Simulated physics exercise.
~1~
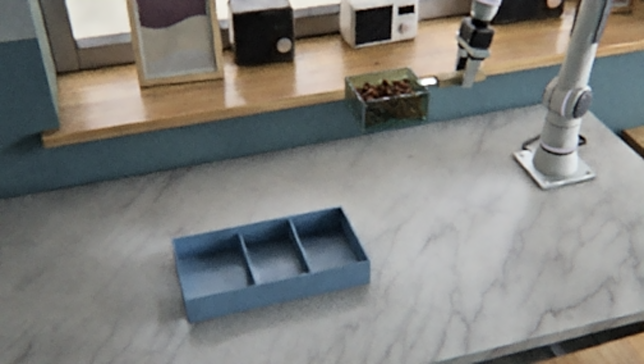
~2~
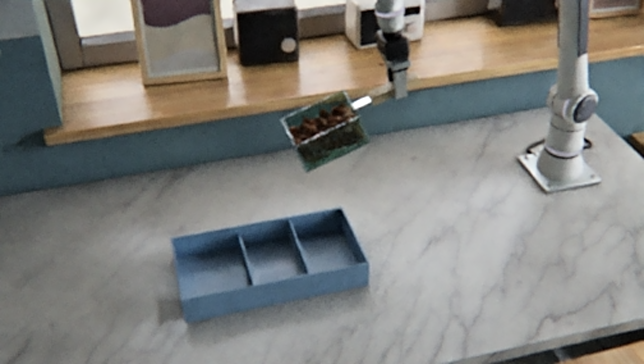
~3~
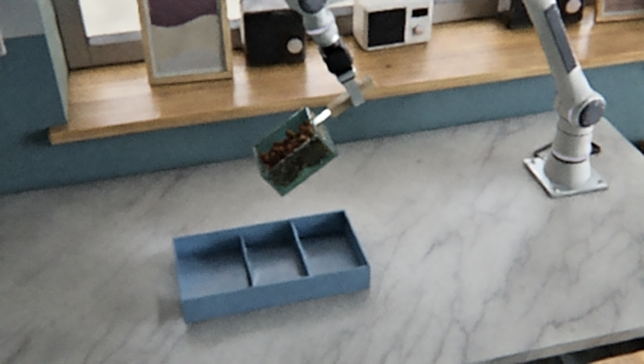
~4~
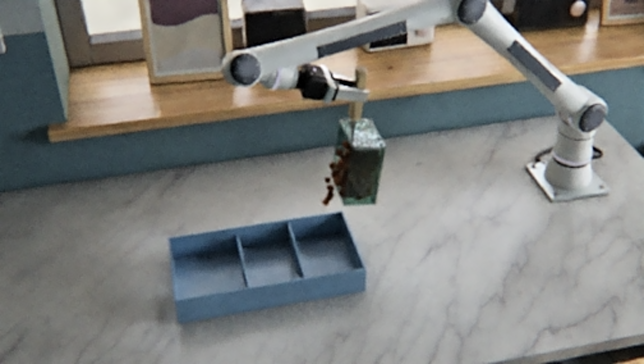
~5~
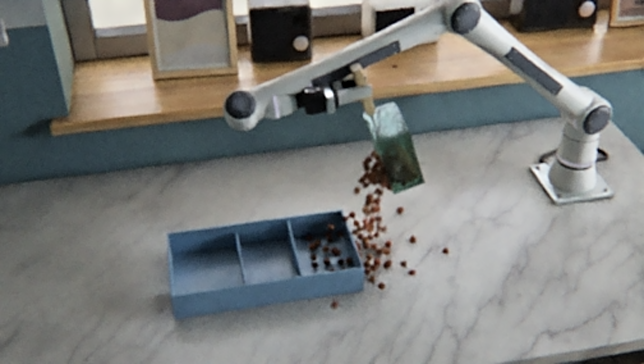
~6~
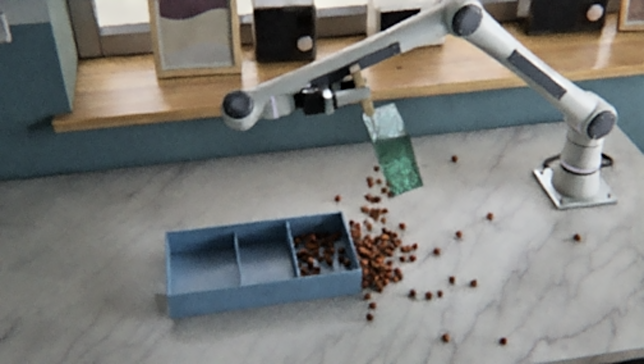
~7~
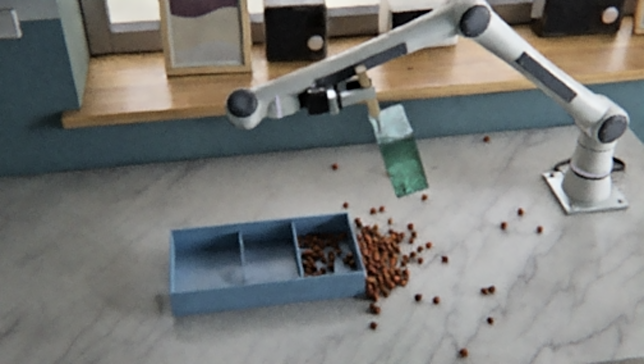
A white robot arm holds a small greenish see-through box of brown hazelnuts above a grey marble counter, seen from above at an angle, with a wooden window ledge behind. A blue crate split into three parts sits on the counter left of the arm's base. The arm carries the box left and down towards the crate, tilting it as it goes. It then swings the box back slightly right and tips it past upright, and the nuts pour out. Some land in the crate's right-hand part, but most pile up beside it and scatter across the counter, while the emptied box stays tilted above.
